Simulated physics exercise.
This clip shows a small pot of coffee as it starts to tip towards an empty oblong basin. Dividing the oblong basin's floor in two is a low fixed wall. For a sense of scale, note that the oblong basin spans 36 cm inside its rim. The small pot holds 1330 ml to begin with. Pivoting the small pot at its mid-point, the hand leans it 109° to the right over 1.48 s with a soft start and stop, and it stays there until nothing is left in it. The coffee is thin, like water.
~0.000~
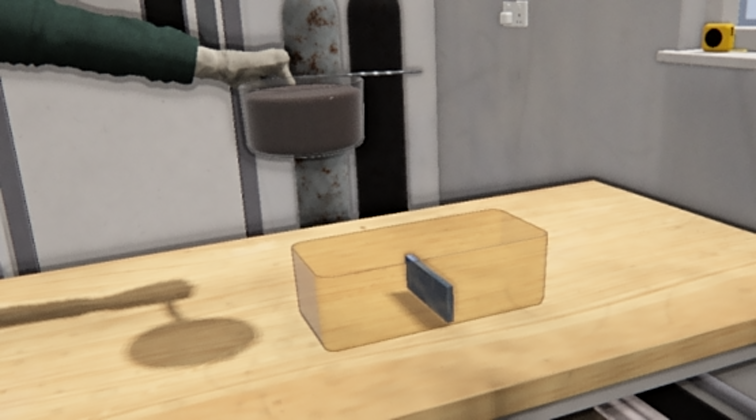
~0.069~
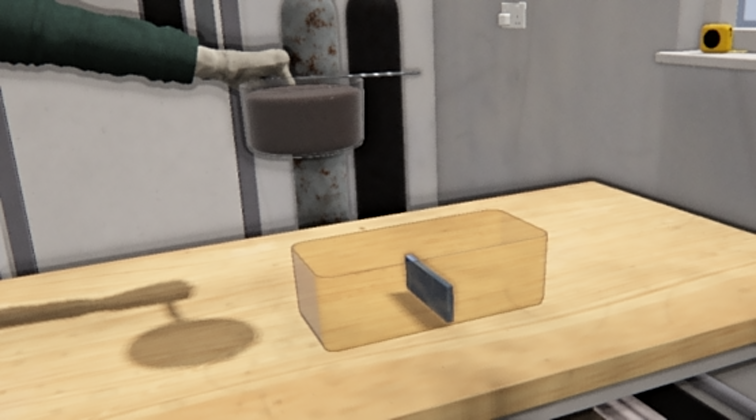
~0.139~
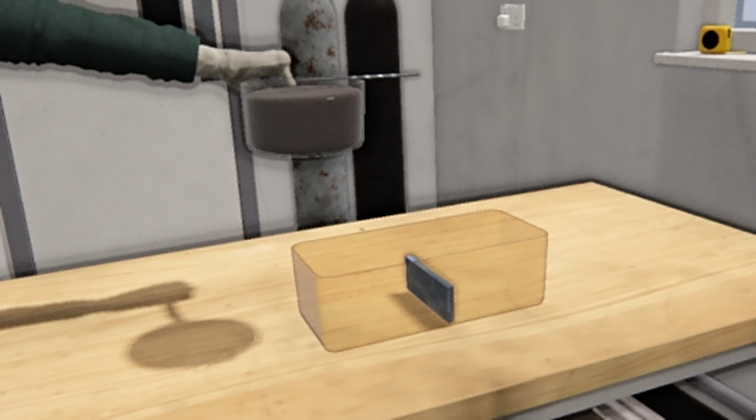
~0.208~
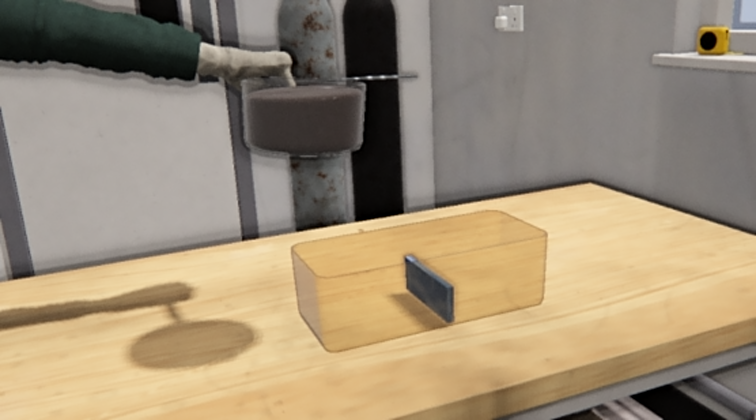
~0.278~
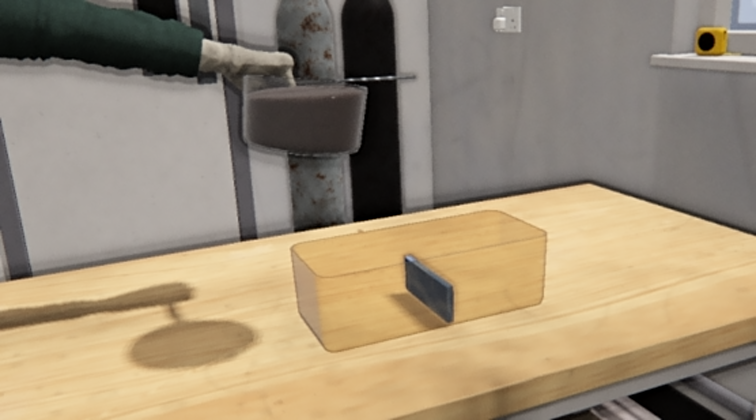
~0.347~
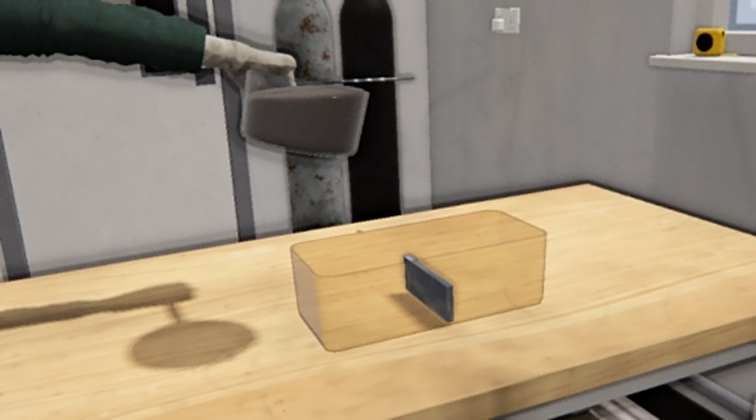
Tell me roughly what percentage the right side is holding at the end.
At the end it holds about 47 per cent.
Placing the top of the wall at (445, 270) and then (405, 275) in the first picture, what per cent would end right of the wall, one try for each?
Try 1: 10 %; try 2: 70 %.
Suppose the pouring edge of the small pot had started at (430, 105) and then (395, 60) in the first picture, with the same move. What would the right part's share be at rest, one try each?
The first try gives around 95 percent, the second around 80 percent.
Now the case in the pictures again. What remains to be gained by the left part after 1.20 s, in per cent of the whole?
Roughly 18 percent.
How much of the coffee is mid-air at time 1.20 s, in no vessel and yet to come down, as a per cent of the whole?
12 in a hundred, give or take.
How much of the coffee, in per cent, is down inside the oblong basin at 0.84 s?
Around 16 percent.
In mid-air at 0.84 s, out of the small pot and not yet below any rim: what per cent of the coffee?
Some 34 per cent, I reckon.
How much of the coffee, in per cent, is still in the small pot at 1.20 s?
10 per cent or thereabouts.
Then, 0.84 s in, the tilt is 66° and 51 per cent is still to pour, 6 is left of the wall and 10 right of it.
Then, 1.20 s in, the tilt is 99° and 9 per cent is still to pour, 33 is left of the wall and 46 right of it.
Then, 1.57 s in, the tilt is 109° and 0 per cent is still to pour, 51 is left of the wall and 47 right of it.
Then, 1.98 s in, the tilt is 109° and 0 per cent is still to pour, 51 is left of the wall and 47 right of it.
Finally, 51 per cent lies left of the wall, 47 right of it and 2 outside.
